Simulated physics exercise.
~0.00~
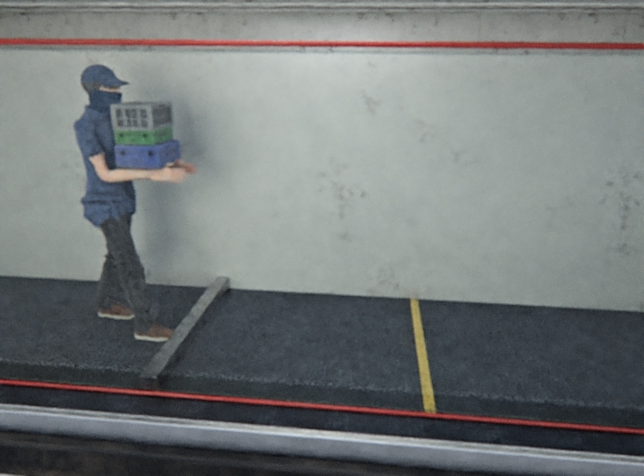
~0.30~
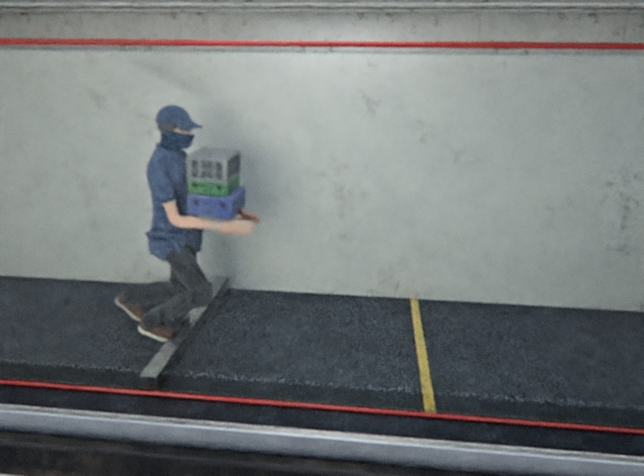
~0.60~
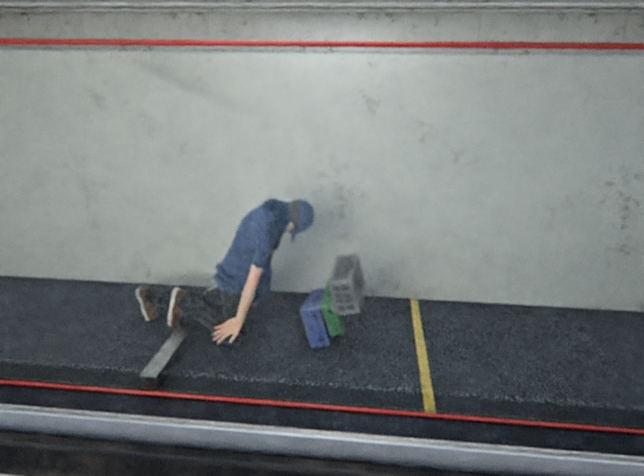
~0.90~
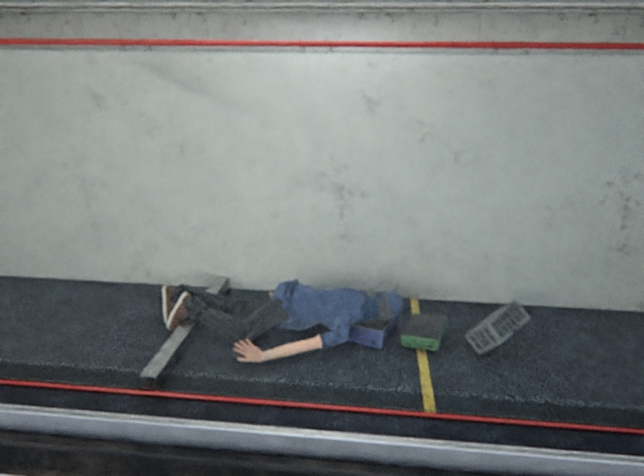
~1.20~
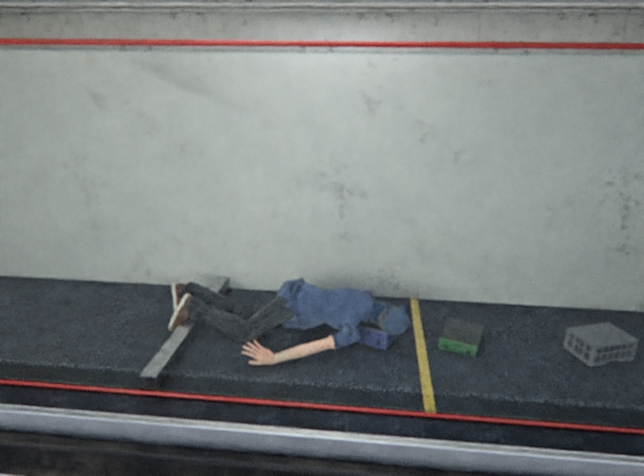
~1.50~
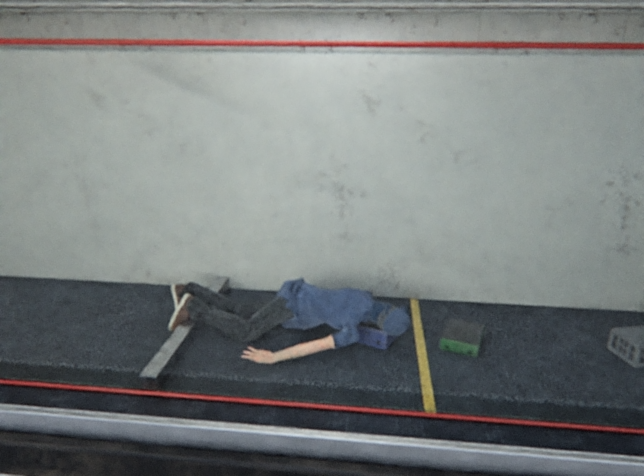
Masked man carrying three stacked crates tripping over a floor rail, sprawling face down as two crates tumble past a yellow line.
